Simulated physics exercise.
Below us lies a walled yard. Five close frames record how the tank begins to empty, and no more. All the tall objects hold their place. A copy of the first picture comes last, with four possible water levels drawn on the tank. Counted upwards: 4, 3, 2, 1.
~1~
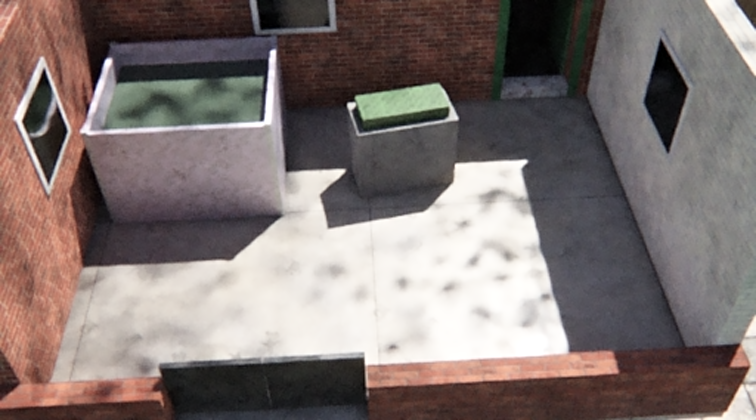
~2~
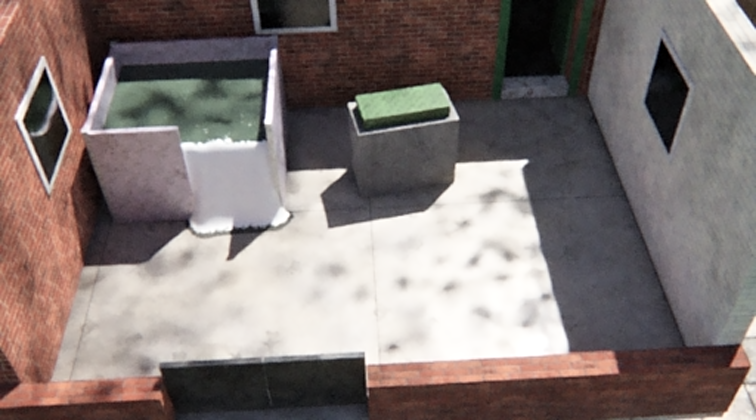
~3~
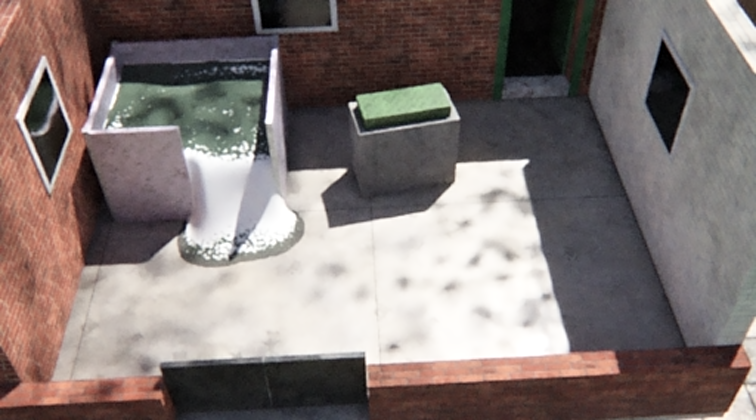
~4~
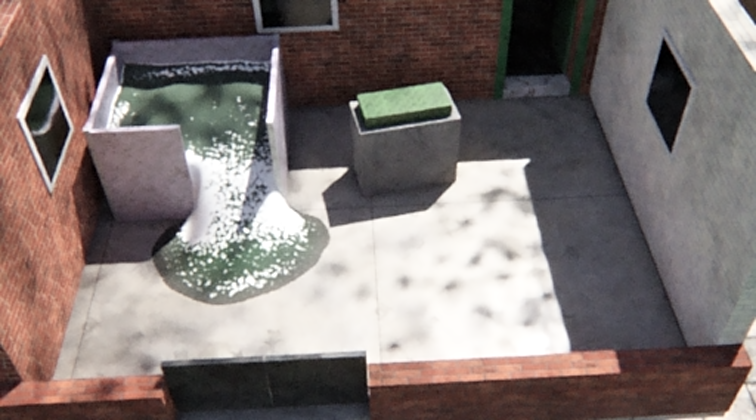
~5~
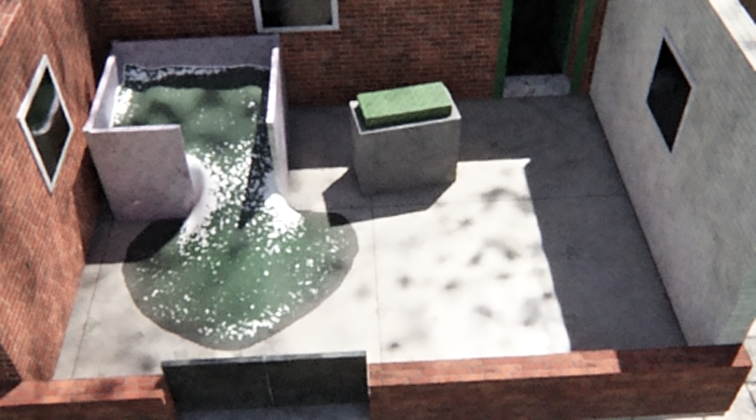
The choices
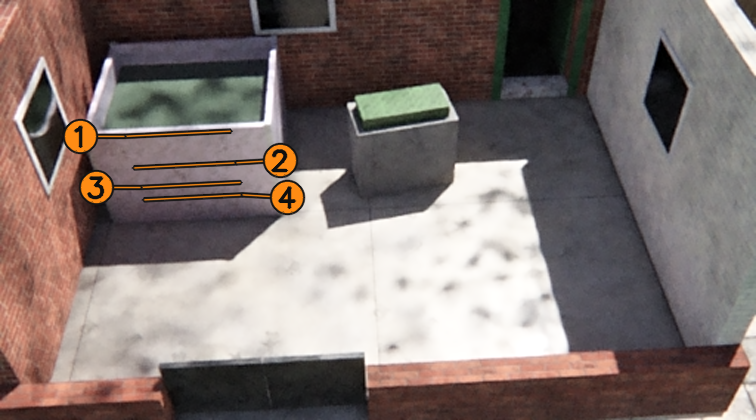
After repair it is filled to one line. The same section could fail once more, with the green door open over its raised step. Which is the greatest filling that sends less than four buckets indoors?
Mark 2.
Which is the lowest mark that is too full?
It is 1.
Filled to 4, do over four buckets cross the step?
No, not at all.
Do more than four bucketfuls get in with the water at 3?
No.
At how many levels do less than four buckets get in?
Three of them.
In orange, 1 at (177, 133); 2 at (185, 165); 3 at (190, 184); 4 at (193, 197); from the bottom up 4, 3, 2, 1.
With 1, some 15 bucketfuls get in.
With 2, a splash gets over, under a bucket.
With 3, nothing gets over.
With 4, nothing gets over.
